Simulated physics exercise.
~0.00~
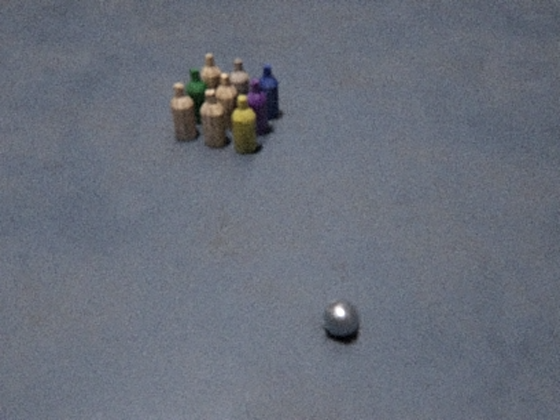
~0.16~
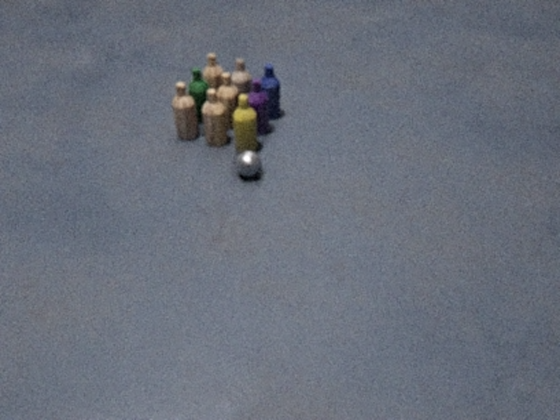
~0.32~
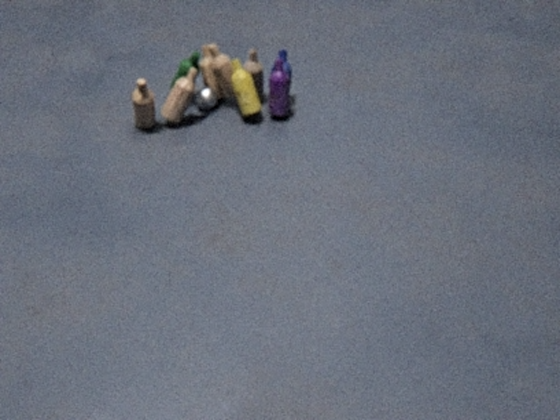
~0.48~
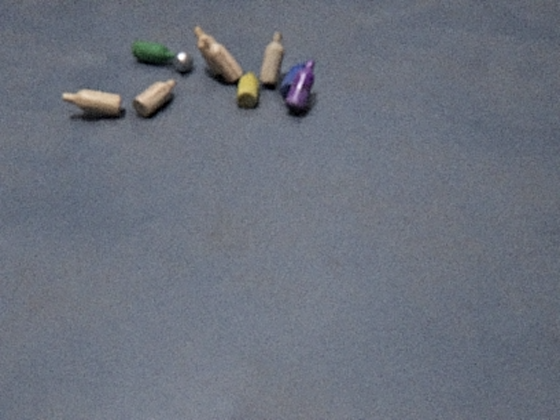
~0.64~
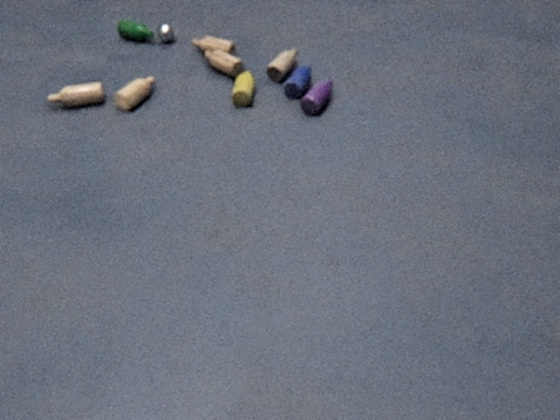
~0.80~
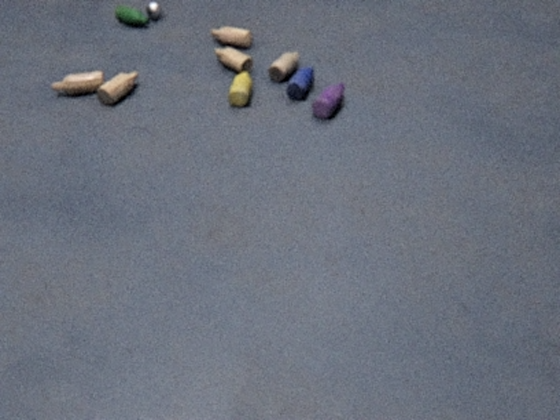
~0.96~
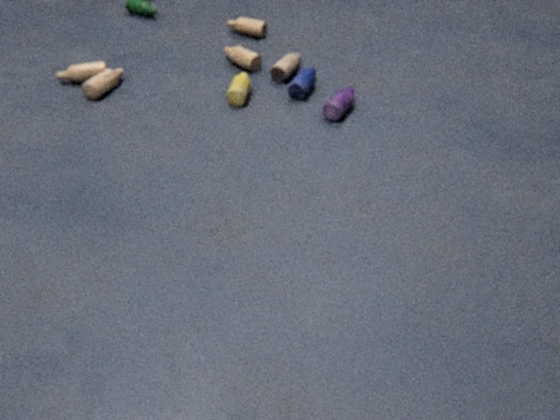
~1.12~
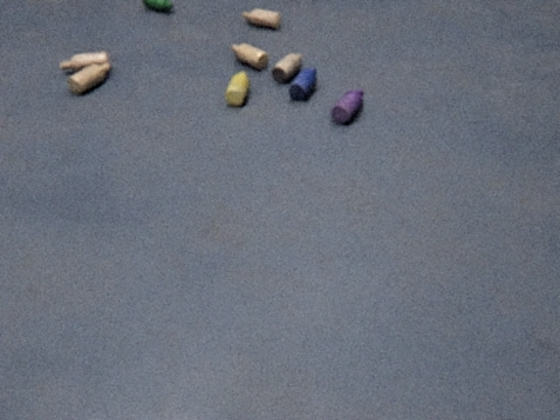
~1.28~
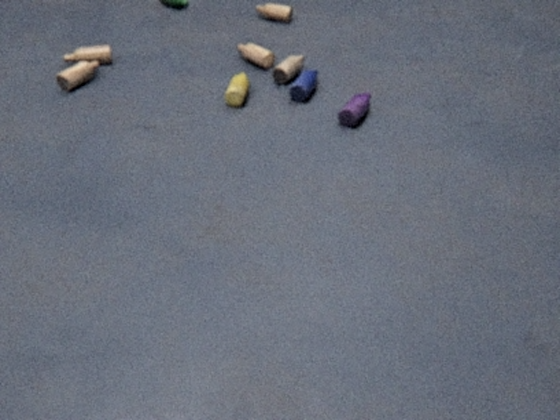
On a blue-grey floor, a silvery ball rolls into grouped skittles and topples them all.
